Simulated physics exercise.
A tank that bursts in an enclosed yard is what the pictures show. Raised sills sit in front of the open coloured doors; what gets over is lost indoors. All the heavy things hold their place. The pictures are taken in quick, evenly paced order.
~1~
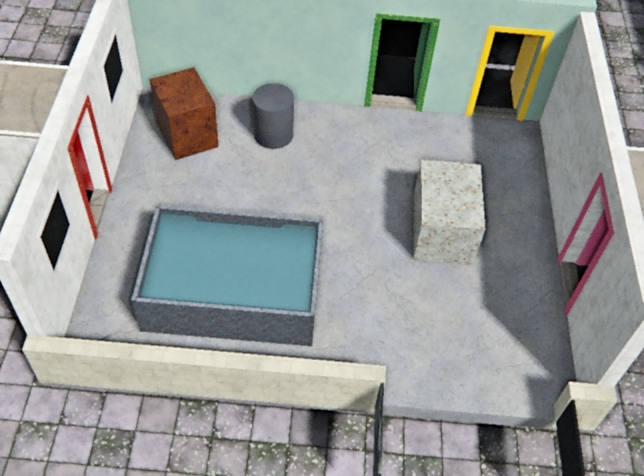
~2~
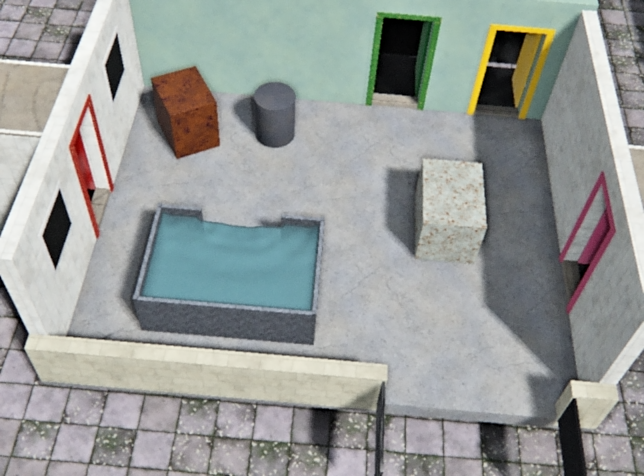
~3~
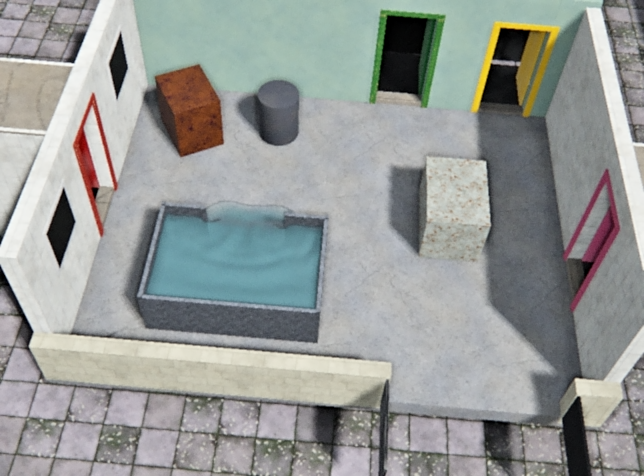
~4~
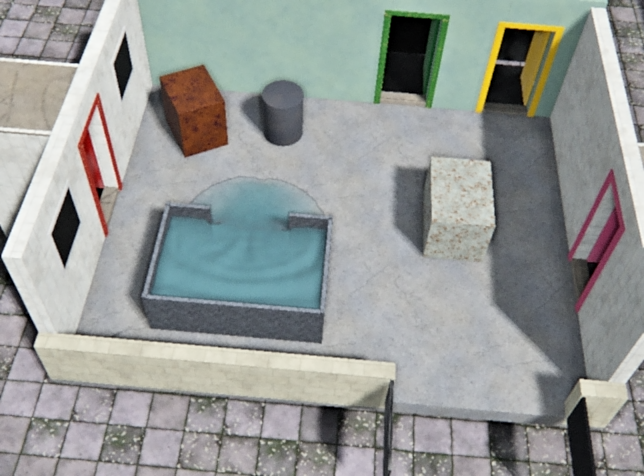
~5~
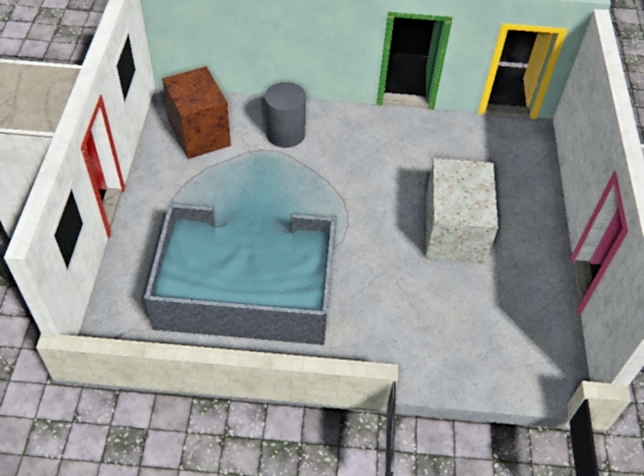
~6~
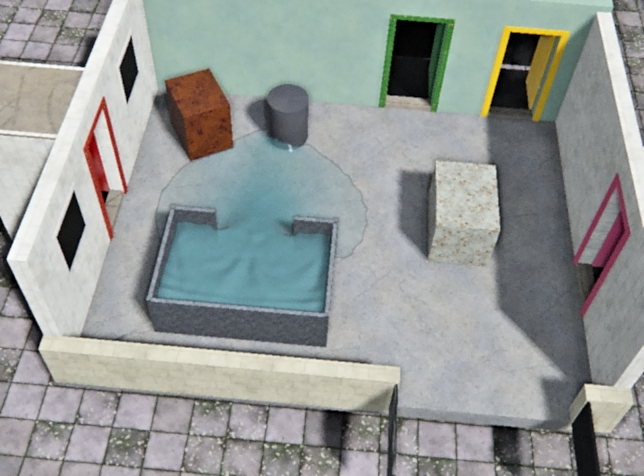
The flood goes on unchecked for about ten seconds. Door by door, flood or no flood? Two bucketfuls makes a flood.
In the end the green door will be over the cap, the yellow door will be over the cap, the red door will be at or under the cap, the pink door will be at or under the cap.
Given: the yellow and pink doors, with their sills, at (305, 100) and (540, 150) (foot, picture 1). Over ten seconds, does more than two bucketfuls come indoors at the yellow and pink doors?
Going through them, I find the yellow door overflows and the pink door overflows.
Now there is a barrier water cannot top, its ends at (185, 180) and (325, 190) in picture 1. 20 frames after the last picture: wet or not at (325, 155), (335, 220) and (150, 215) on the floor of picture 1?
Results in order: Bone-dry / swamped / swamped.
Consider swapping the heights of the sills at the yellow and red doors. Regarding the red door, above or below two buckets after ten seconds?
Well, as I see it, the red door overshoots the limit.
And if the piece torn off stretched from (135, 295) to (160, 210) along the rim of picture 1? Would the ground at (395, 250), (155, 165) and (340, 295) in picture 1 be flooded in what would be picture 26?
Taken in turn they're unwetted, swamped and unwetted.
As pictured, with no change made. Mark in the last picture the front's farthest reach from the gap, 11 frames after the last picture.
Approximate pixel: (505, 122).
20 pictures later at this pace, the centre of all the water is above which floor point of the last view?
Near (278, 198).
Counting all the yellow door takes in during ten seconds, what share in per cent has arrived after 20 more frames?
Share by then: 0 in a hundred.
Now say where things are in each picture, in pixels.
The first picture shows still water in the water tank at (232, 261).
In the second picture, the front is at a hidden place, out from the gap on the water tank's far side.
In the third picture, water pours out on the water tank's far side and has run to (220, 206).
In the fourth picture, water pours out on the water tank's far side and has run to (239, 181).
In the fifth picture, water pours out on the water tank's far side and has run to (283, 156).
In the sixth picture, the front is at (261, 133), out from the gap on the water tank's far side.
A moment on, water covers 30 % of the floor; the green door not reached, the yellow door not reached, the red door wet at the sill, nothing in, the pink door not reached.
Next, water covers 40 % of the floor; the green door under two buckets in, the yellow door wet at the sill, nothing in, the red door wet at the sill, nothing in, the pink door not reached.
Then, water covers 50 % of the floor; the green door over two buckets in, the yellow door under two buckets in, the red door wet at the sill, nothing in, the pink door not reached.
Later, water covers 75 % of the floor; the green door far over two buckets in, the yellow door over two buckets in, the red door under two buckets in, the pink door wet at the sill, nothing in.
In the end, water covers 95 % of the floor; the green door far over two buckets in, the yellow door far over two buckets in, the red door under two buckets in, the pink door wet at the sill, nothing in.
